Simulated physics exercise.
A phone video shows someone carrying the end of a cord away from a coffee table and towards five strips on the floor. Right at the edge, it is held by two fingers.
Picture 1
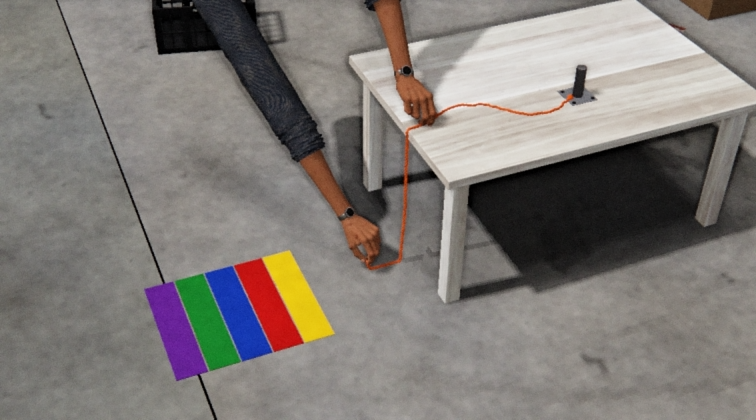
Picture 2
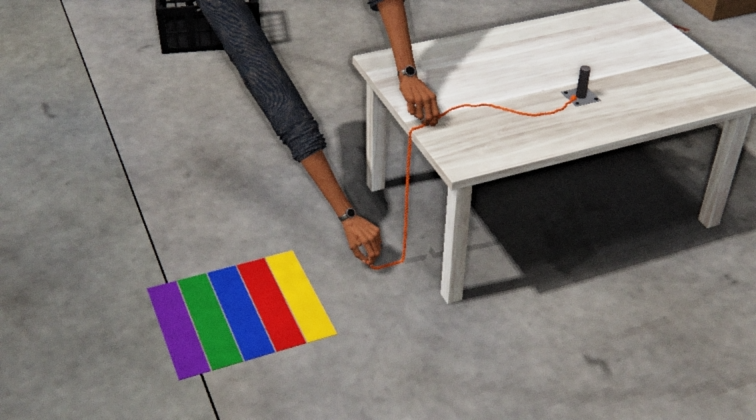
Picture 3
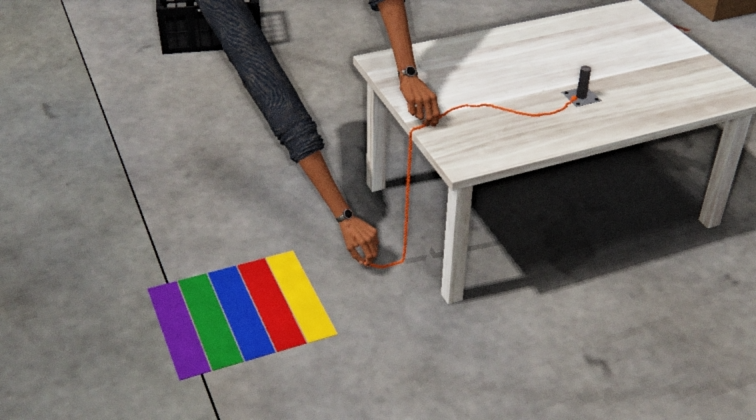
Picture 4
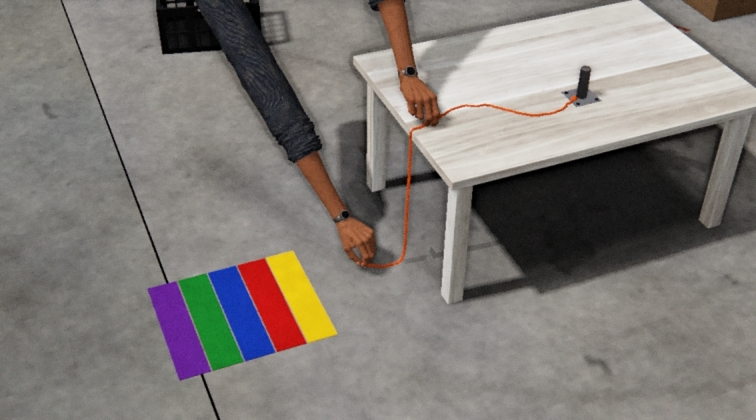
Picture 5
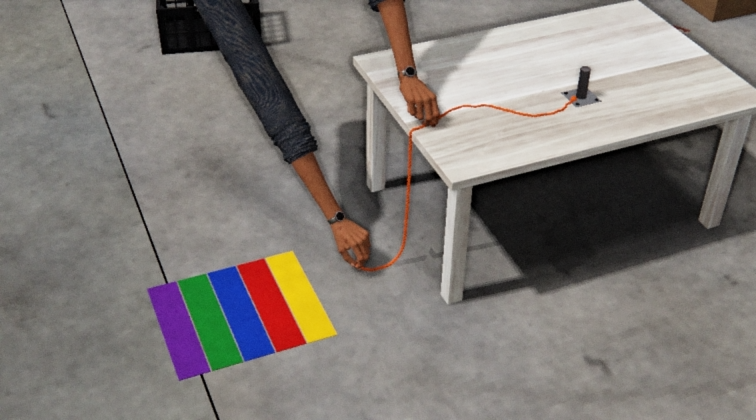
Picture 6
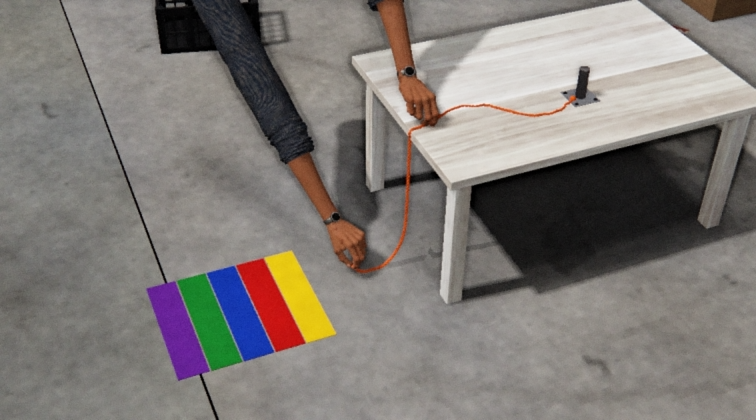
A person's hand inching an orange cord's end slightly left beside coloured floor strips, the other hand holding it at the table edge.
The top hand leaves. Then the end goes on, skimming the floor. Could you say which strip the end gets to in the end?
It gets to the blue strip.
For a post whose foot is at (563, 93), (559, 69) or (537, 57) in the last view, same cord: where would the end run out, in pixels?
(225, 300), (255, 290) and (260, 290), in that order.
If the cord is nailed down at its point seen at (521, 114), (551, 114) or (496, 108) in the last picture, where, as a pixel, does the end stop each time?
In that order: (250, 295), (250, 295) and (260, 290).
Soon after, end near (291, 283); over yellow.
After that, end near (259, 291); over red.
At the stop, end near (240, 297); over blue. The end stops over the blue strip.
